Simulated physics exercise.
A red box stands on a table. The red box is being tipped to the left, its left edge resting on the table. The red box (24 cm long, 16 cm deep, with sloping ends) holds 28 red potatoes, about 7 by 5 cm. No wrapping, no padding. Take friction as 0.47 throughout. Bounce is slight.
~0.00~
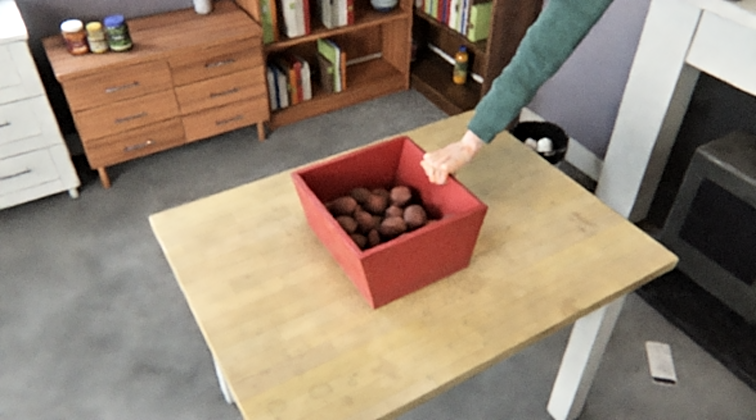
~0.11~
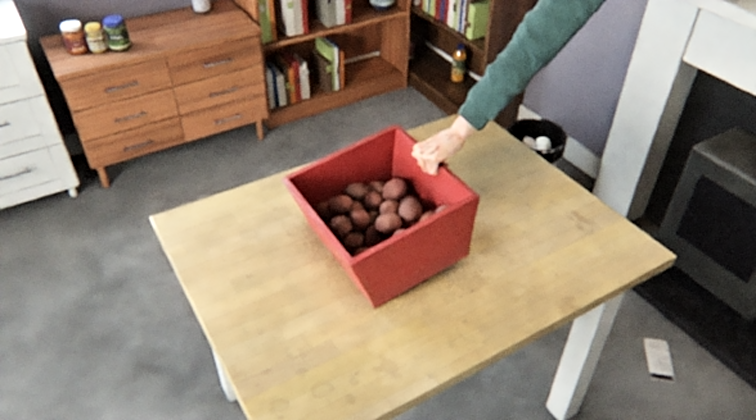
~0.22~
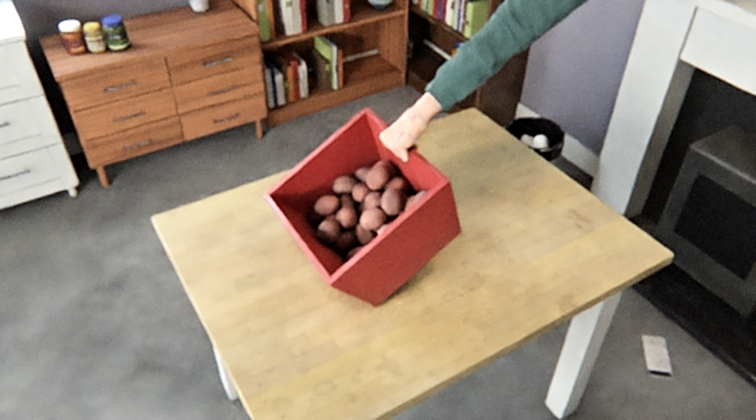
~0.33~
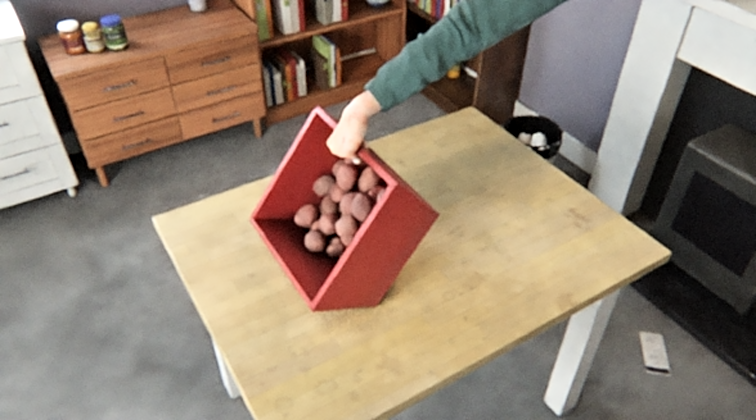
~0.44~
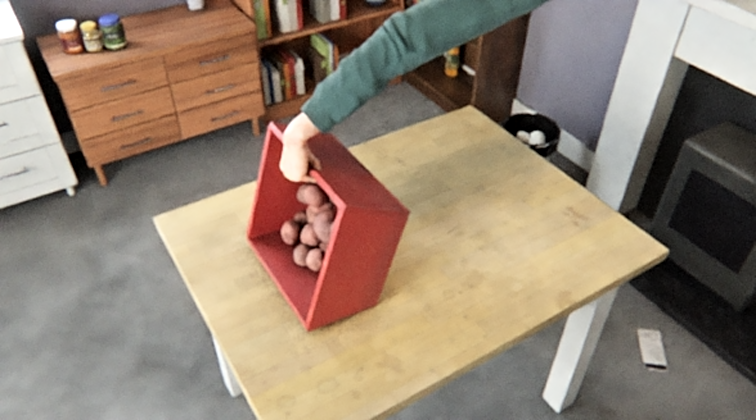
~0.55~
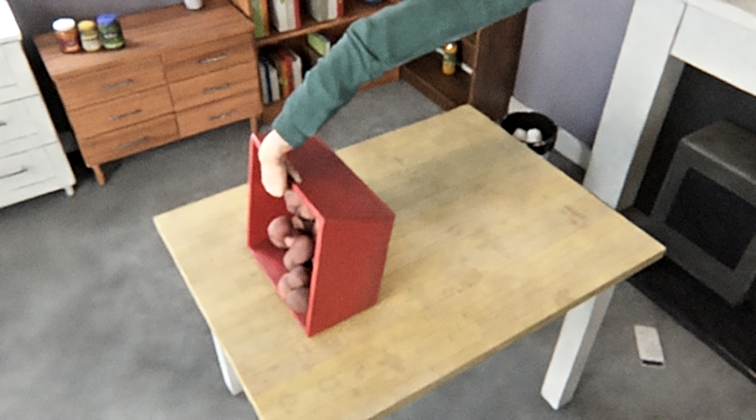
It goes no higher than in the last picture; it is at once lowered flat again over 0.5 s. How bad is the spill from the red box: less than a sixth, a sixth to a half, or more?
Out of the red box go a sixth to a half of the red potatoes.
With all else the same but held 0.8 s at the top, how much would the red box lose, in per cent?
Then red box 50 per cent.
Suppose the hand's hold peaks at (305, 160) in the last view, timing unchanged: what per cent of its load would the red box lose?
Then red box 10 per cent.
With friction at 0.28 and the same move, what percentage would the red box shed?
In that case red box 30 per cent.
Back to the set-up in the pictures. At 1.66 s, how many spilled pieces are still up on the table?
About 3.
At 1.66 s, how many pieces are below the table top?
Roughly 5.
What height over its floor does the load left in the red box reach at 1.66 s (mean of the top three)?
Roughly 11 cm high.
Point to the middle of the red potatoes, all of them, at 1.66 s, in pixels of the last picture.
Around (352, 237).
After 0.73 s, tilt 56°; red box 23 in, 5 out.
After 0.95 s, tilt 8°; red box 21 in, 7 out.
After 1.26 s, tilt 0°; red box 20 in, 8 out.
Final count (at 1.66 s), red box 20 in, 8 out. Asked share, 8 of 28, 29 per cent.
